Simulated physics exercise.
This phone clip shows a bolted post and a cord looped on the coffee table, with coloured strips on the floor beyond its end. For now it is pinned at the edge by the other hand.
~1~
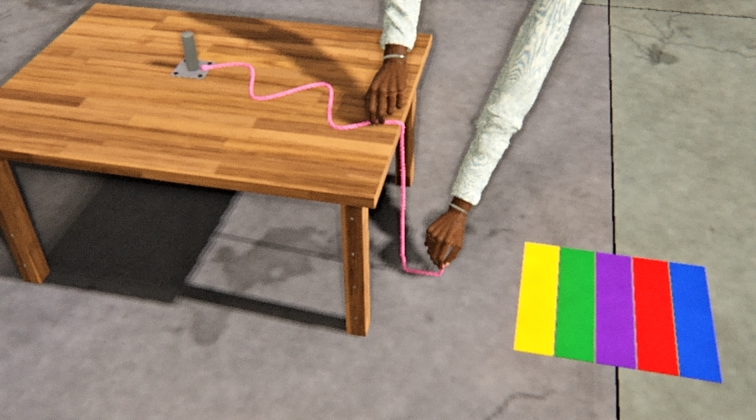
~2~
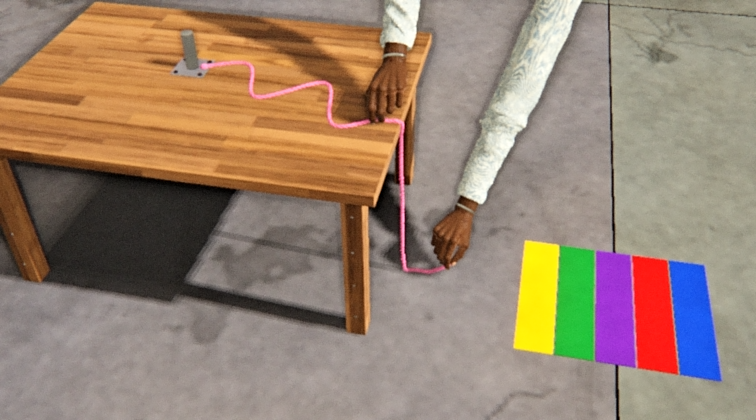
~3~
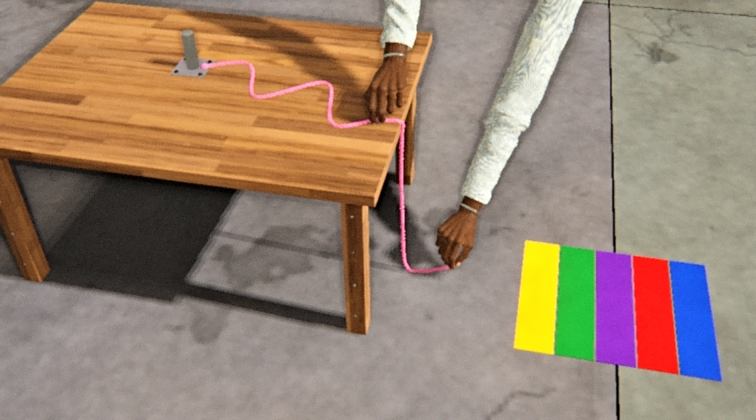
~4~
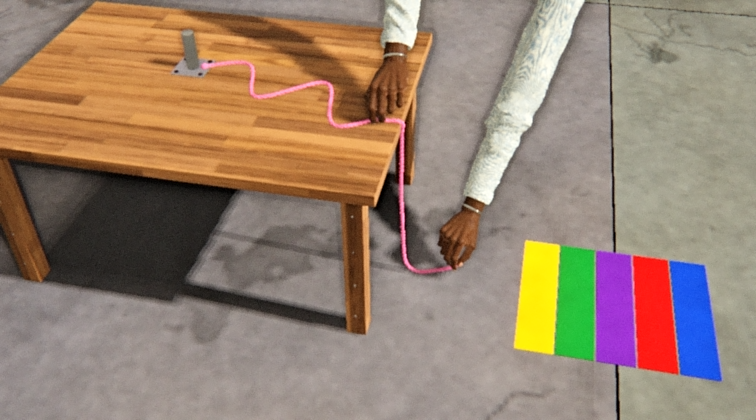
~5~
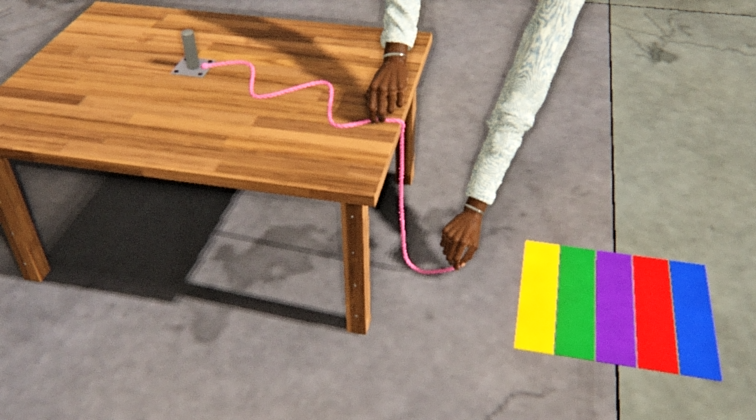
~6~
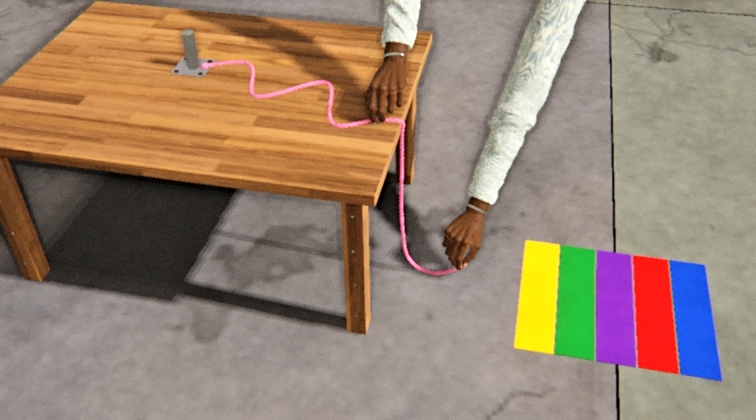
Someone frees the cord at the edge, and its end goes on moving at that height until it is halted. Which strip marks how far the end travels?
The blue strip.
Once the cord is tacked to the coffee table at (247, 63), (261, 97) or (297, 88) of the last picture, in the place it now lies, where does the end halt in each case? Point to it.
(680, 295), (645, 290), (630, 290).
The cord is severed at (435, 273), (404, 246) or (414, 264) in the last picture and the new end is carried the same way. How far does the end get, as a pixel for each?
I'd put it around (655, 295) for the first cut, (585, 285) for the second and (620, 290) for the third.
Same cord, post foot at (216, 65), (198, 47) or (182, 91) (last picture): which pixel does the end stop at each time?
Near (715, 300), (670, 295) and (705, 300).
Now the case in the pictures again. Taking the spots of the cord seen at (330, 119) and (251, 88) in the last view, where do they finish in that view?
In that view they reach (436, 132) and (287, 86).
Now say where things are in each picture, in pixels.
End (443, 265); yellow (535, 331); green (575, 337); purple (615, 344); red (657, 350); blue (699, 356), in the first frame.
End (450, 265); cord through (244, 63) (272, 95) (330, 100) (374, 120) (401, 179) (402, 247), in the second frame.
End (454, 265), in the third frame.
End (456, 266); cord through (244, 63) (273, 95) (331, 100) (375, 119) (401, 179) (403, 247), in the fourth frame.
End (459, 266), in the fifth frame.
End (461, 266); cord through (244, 63) (273, 95) (331, 99) (375, 119) (401, 179) (404, 247), in the sixth frame.
Soon after, end near (621, 289); over purple.
Then, end near (666, 295); over red.
At full stretch, end near (693, 299); over blue. It halts on the blue strip.
